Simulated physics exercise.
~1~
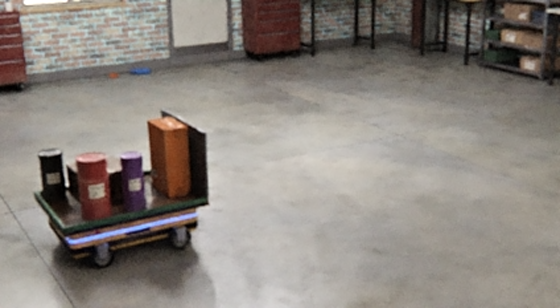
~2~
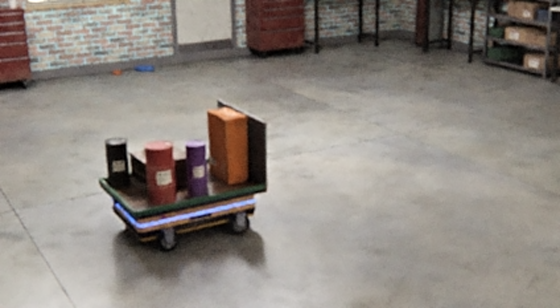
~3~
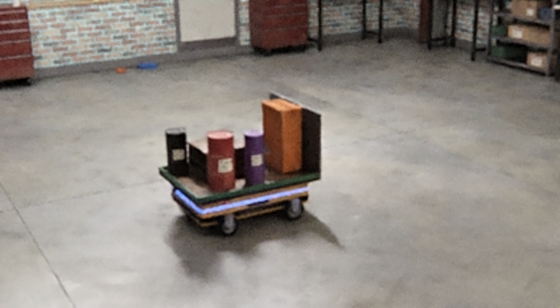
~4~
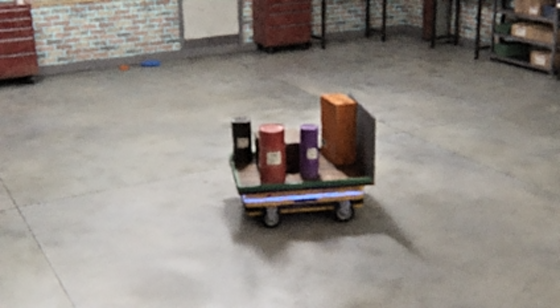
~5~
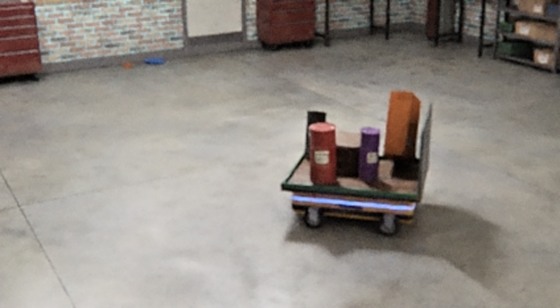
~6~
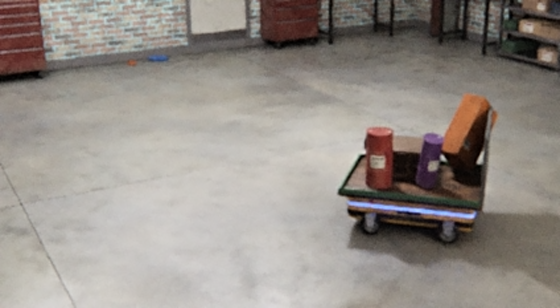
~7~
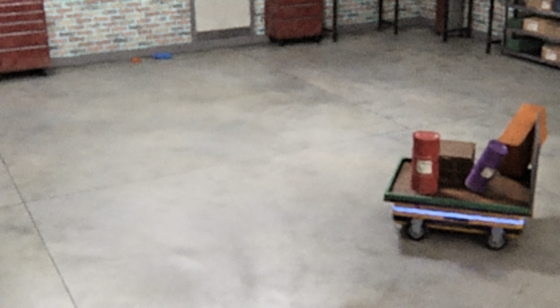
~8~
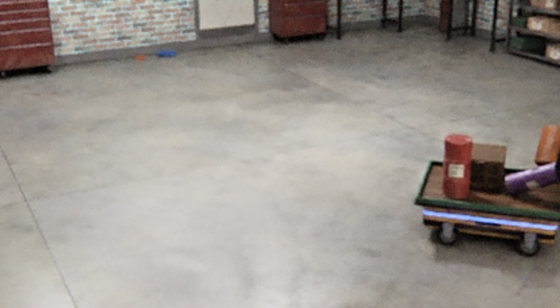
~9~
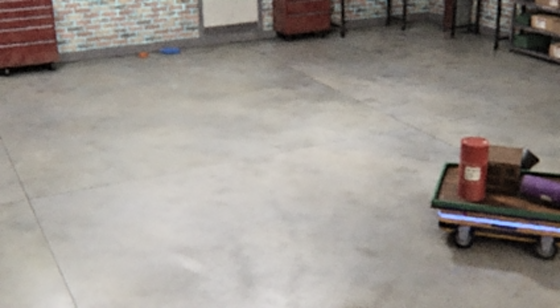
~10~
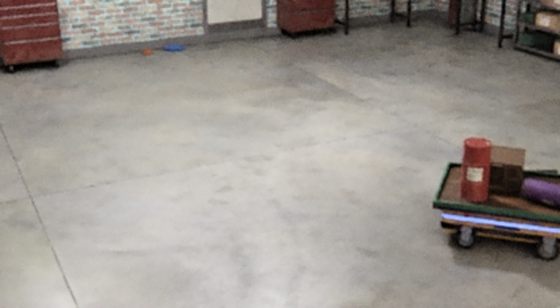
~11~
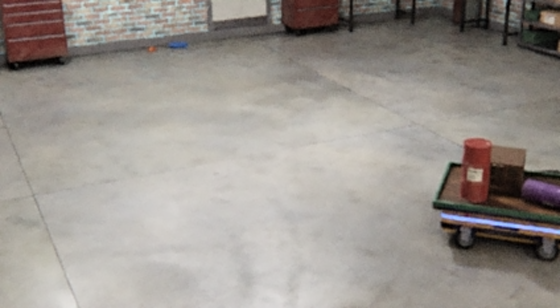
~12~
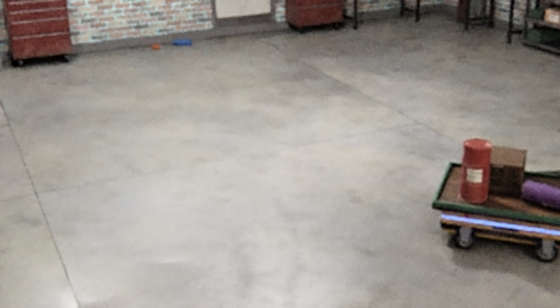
A flat cart carrying canisters, a crate and an orange box rolled rightward across a workshop floor and turned, its load tilting until the orange box and purple canister toppled, then stopped at the right with the red canister still upright.
